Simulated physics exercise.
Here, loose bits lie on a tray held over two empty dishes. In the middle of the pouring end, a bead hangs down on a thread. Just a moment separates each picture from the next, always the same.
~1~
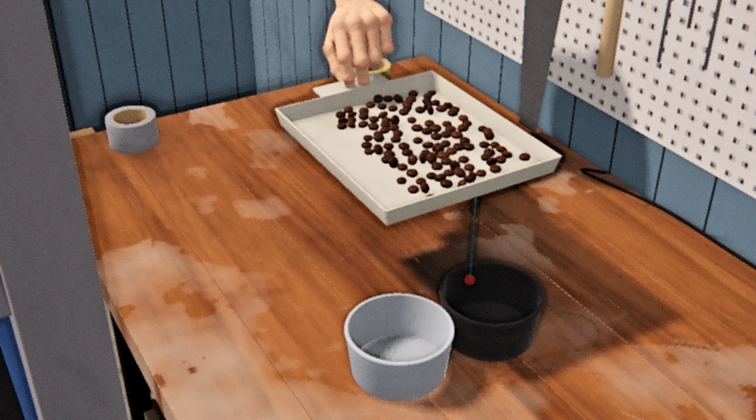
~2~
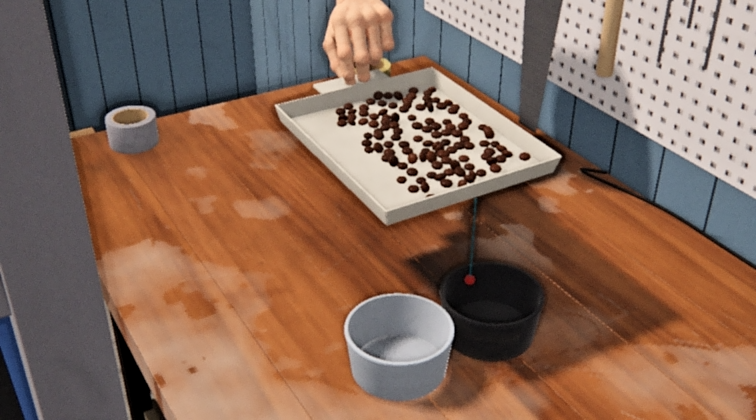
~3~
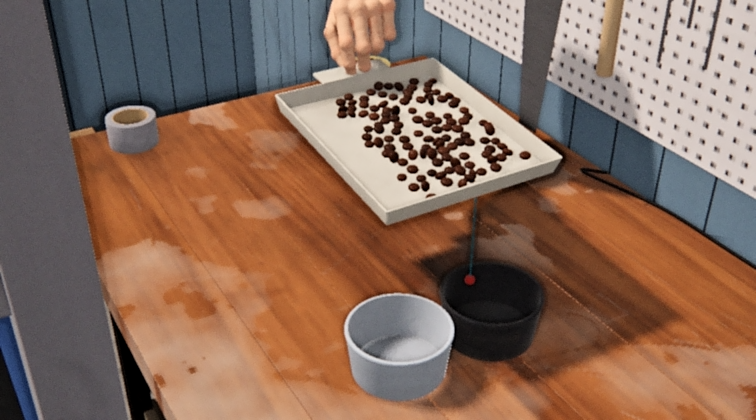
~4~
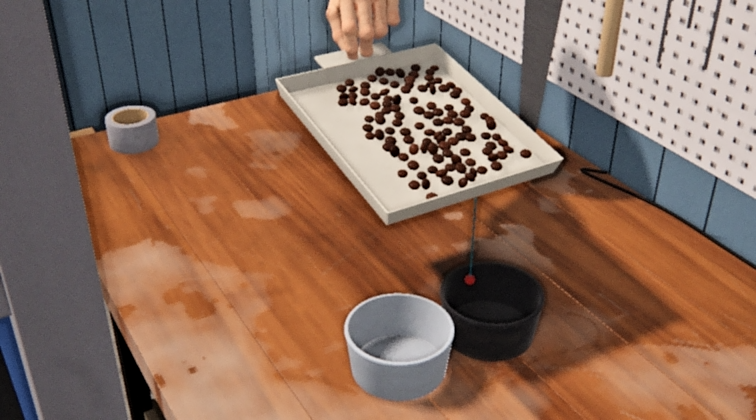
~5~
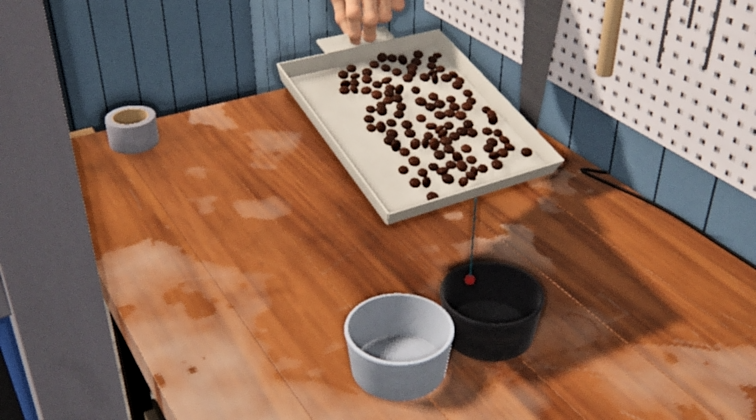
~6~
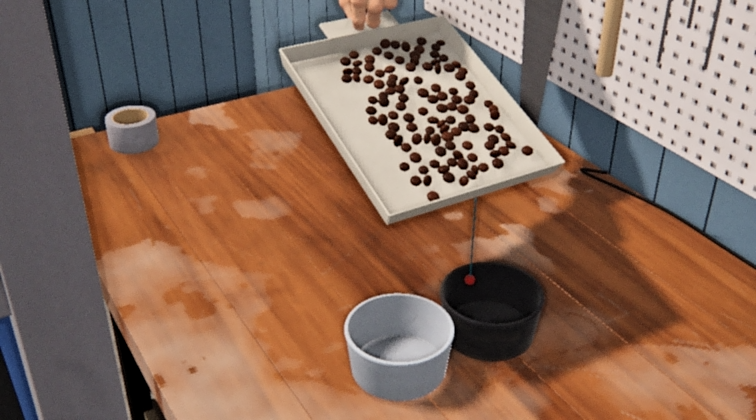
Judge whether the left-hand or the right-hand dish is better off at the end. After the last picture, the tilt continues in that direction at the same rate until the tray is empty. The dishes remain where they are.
The right one.
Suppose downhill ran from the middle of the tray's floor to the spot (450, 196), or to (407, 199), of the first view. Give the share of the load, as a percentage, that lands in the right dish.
20 % then 0 %, roughly.
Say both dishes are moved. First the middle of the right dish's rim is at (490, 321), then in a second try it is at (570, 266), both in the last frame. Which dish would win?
In order of the tries: The dish on the right side, then the dish on the left side.
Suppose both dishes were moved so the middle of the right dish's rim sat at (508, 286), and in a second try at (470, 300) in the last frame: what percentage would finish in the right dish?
Roughly 40% first, roughly 30% second.
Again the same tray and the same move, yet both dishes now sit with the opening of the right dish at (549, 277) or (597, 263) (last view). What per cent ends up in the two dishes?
Roughly 70 % and then 50 %.
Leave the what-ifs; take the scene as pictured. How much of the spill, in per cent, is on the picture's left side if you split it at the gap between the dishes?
Left share: Some 10 per cent.
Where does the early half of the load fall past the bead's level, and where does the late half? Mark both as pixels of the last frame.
Half one: (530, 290), half two: (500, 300).
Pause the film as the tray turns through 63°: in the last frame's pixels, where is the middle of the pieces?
Load centre: Approx. (489, 170).
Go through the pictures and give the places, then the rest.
In the first picture, corners of the pouring end at (387, 207) and (555, 155), level; middle of the load at (418, 141), flat chocolate drops; left dish at (427, 375); right dish at (521, 337); bead on its thread at (470, 280).
In the second picture, corners of the pouring end at (388, 207) and (555, 155), level; middle of the load at (418, 139).
In the third picture, corners of the pouring end at (388, 208) and (556, 156), tipped barely, level across its low end; middle of the load at (419, 134).
In the fourth picture, corners of the pouring end at (389, 209) and (557, 157), tipped a little, level across its low end; middle of the load at (420, 126).
In the fifth picture, corners of the pouring end at (390, 210) and (558, 158), tipped a little, level across its low end; middle of the load at (421, 118).
In the sixth picture, corners of the pouring end at (391, 211) and (558, 160), tipped clearly, level across its low end; middle of the load at (423, 111); left dish at (427, 375); right dish at (521, 337).
Soon, tray tipped steeply; nearly all on the tray; a stray few in the air.
A while on, tray tipped past a quarter turn; about a third on the tray; a stray few in the left dish; a small part in the right dish; about a quarter outside both; about a quarter in the air.
Towards the end, tray tipped past a quarter turn; a small part in the left dish; about a third in the right dish; about half outside both.
Finally, tray tipped past a quarter turn; a small part in the left dish; about a third in the right dish; about half outside both.
